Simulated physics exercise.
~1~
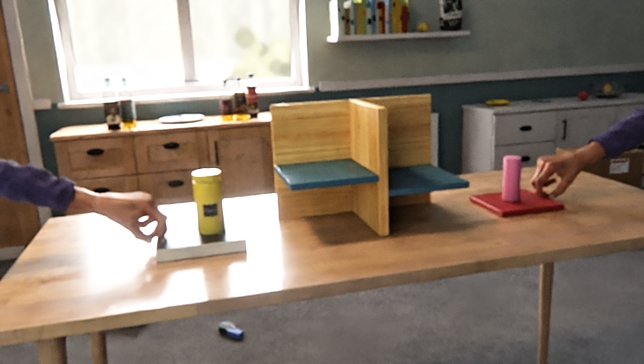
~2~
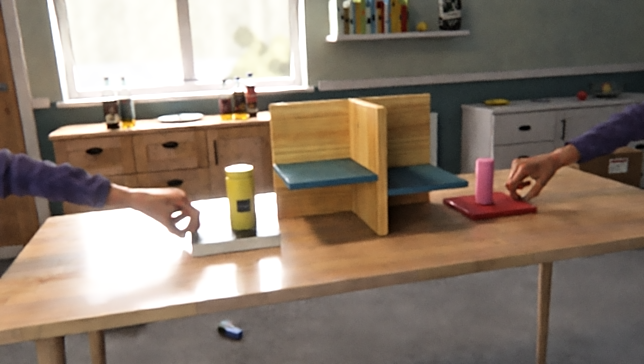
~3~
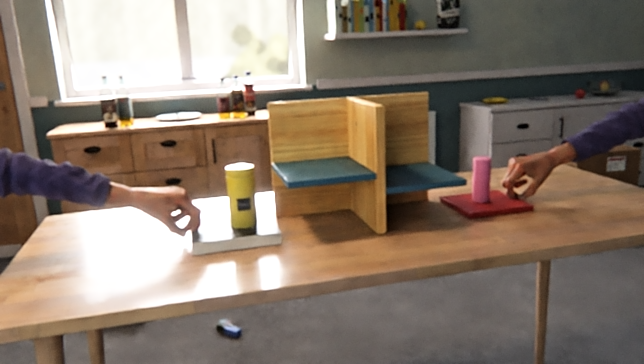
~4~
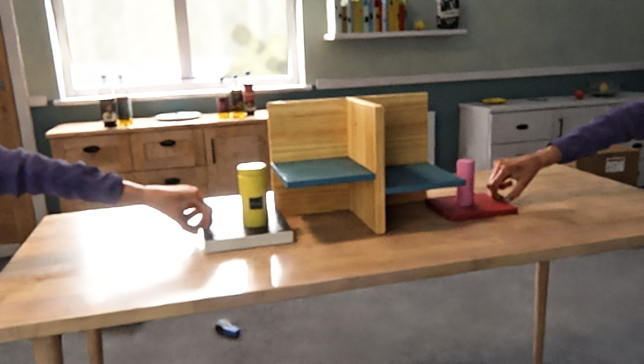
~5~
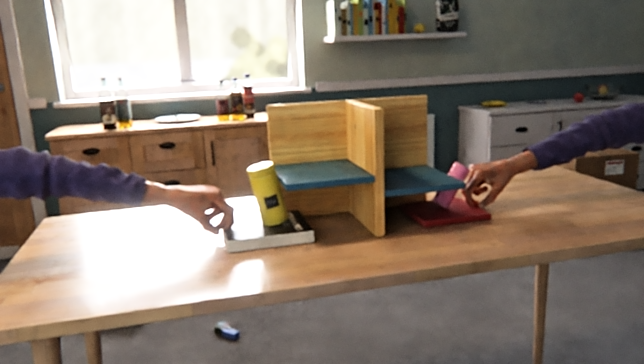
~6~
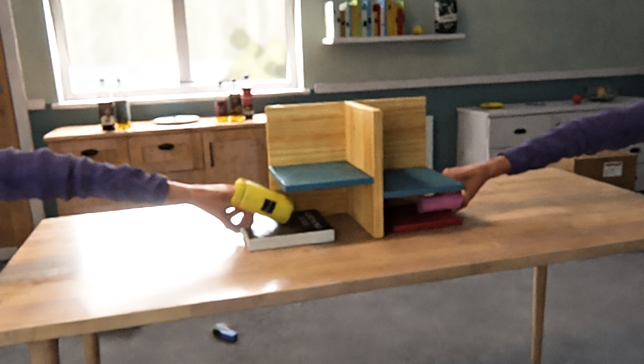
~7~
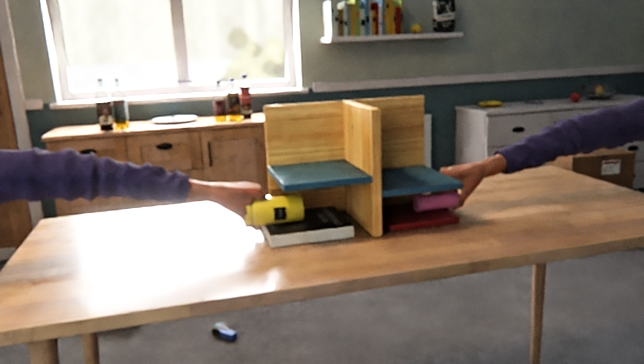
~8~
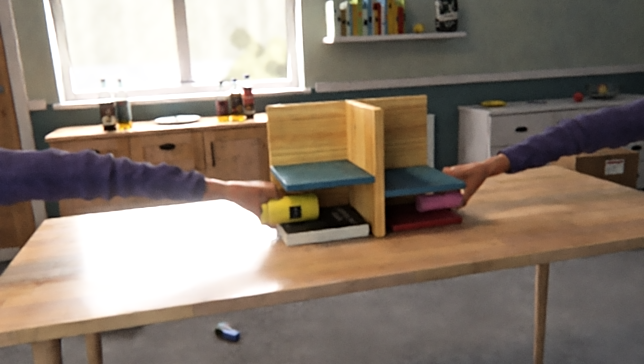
Two hands slid a black book carrying an upright yellow jar and a red tray carrying a pink candle inward from opposite sides beneath a wooden stand's blue shelves, but both passengers hit the shelves, tipped over and ended up on their sides.
